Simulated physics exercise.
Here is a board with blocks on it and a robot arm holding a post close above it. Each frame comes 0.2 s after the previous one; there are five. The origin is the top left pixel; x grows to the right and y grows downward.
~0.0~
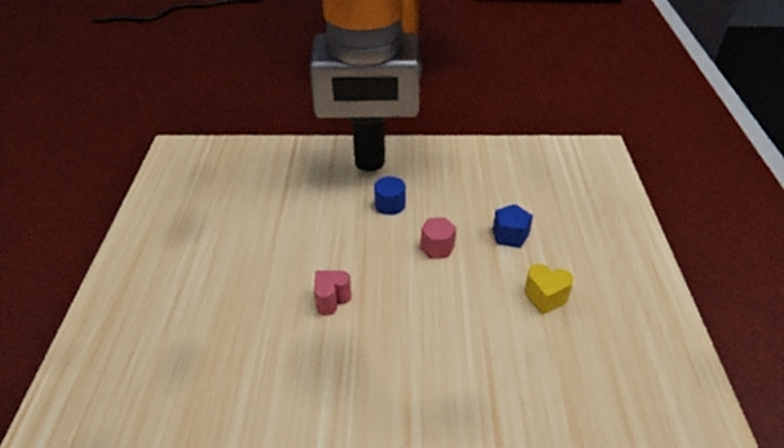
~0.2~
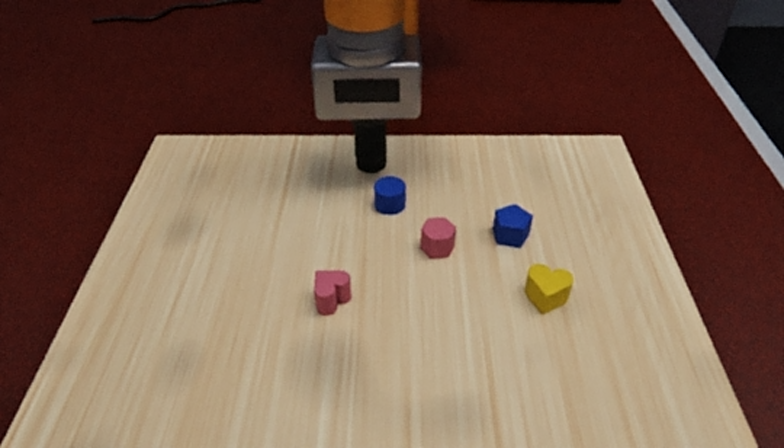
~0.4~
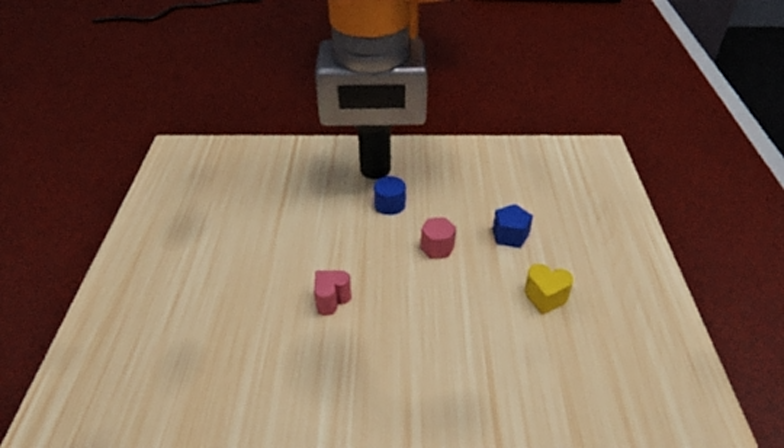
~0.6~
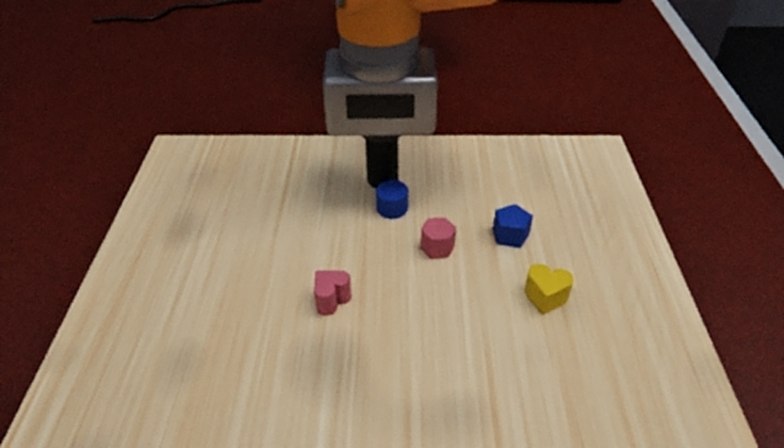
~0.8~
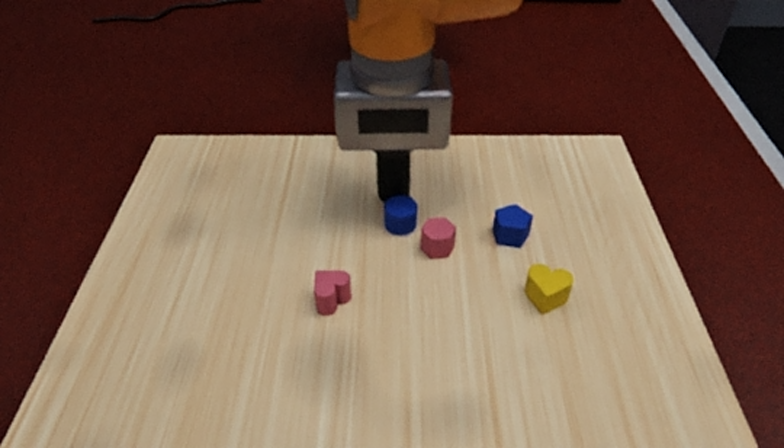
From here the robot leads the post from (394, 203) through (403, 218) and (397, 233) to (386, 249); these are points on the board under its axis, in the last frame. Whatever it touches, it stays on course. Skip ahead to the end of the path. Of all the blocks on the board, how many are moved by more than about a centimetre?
The result: One block.
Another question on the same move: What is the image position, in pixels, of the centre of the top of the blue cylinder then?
The centre of its top will be at (407, 250).
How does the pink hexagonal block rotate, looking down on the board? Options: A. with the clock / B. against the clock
Letter B.
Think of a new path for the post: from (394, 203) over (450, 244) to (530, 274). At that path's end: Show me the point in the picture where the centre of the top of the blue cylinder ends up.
Final place: (413, 234).
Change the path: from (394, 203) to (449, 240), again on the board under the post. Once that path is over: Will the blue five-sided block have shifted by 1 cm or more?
No, I don't think so.
On the path given first. Halfway along, post (402, 218); blue cylinder (408, 230); pink hexagonal block (442, 230), turned 20° anticlockwise.
At the end, post (385, 240); pink heart-shaped block unmoved; blue cylinder (407, 250); pink hexagonal block (442, 230), turned 20° anticlockwise.
